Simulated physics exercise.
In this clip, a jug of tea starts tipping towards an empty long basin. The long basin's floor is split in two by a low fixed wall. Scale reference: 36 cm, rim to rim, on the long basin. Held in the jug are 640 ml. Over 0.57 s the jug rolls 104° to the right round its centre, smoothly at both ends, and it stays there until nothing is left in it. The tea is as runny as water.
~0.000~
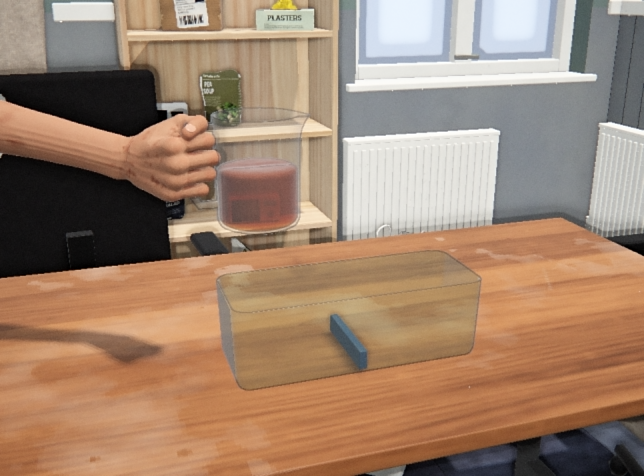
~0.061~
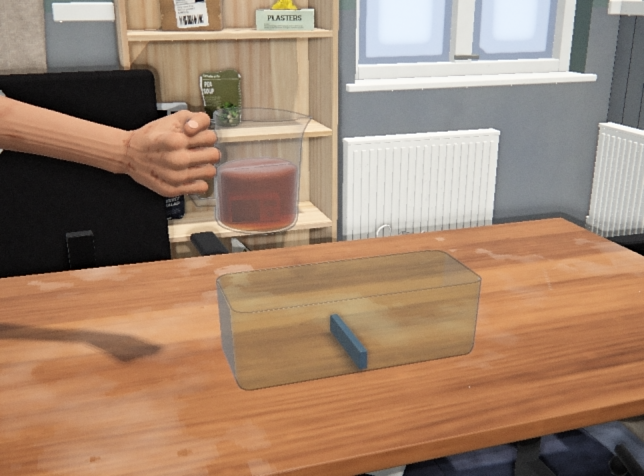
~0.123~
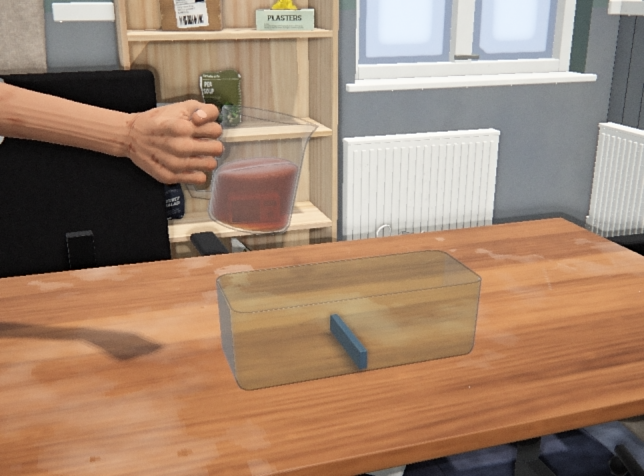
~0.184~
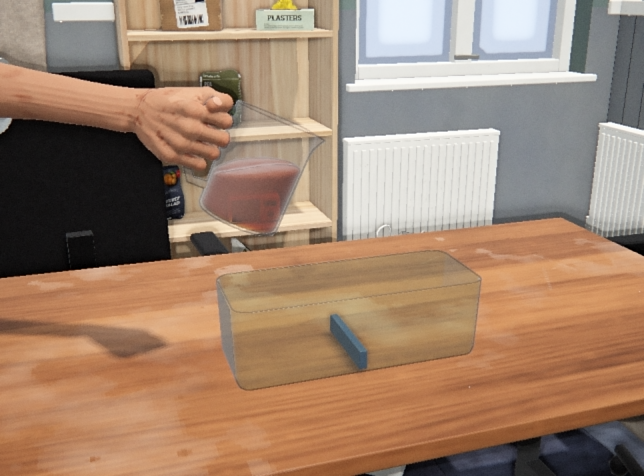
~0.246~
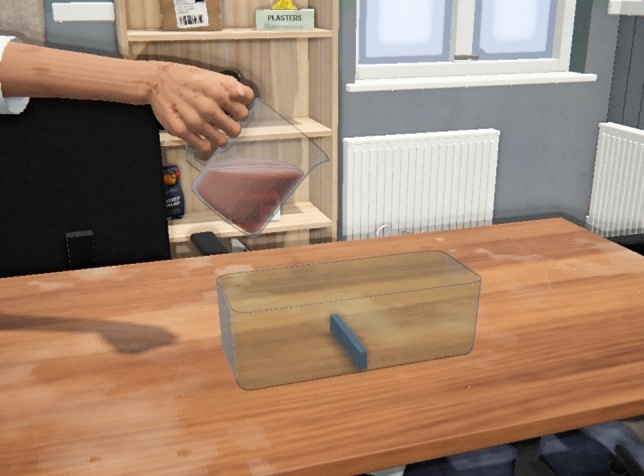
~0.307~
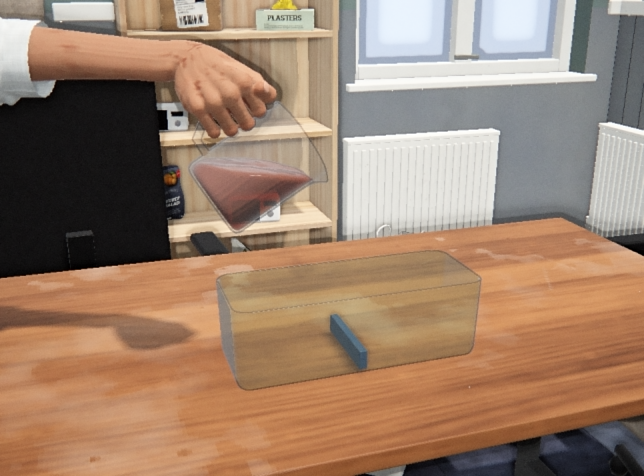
A hand holds a clear jug of reddish tea above a wooden table in a room with grey walls, seen from slightly above by a still camera. On the table sits a long, see-through yellowish basin with a small blue bar at its front, while wooden shelves, a black screen, white radiators and a window stand behind. The hand rolls the jug steadily to the right, its tea slanting against the tilting walls.
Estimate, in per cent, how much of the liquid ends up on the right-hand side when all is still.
86 %.
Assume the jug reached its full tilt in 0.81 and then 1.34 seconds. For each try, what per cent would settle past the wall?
Roughly 85 per cent the first time and 80 per cent the second.
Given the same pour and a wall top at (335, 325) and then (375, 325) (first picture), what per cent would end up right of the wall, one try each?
First try about 90 %, second try about 15 %.
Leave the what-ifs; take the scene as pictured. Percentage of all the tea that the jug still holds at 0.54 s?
64 %.
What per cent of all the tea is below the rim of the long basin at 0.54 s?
About 7%.
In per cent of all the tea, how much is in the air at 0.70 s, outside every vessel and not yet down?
Around 20 percent of the liquid.
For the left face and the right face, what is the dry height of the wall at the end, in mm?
Left about 24 mm, right about 4 mm.
By 0.54 s the tilt is 103° and 65 per cent is still to pour, 3 is left of the wall and 4 right of it.
By 0.70 s the tilt is 104° and 23 per cent is still to pour, 3 is left of the wall and 54 right of it.
By 0.88 s the tilt is 104° and 7 per cent is still to pour, 6 is left of the wall and 75 right of it.
By 1.07 s the tilt is 104° and 1 per cent is still to pour, 9 is left of the wall and 86 right of it.
At rest 13 per cent lies left of the wall, 86 right of it and 2 outside.
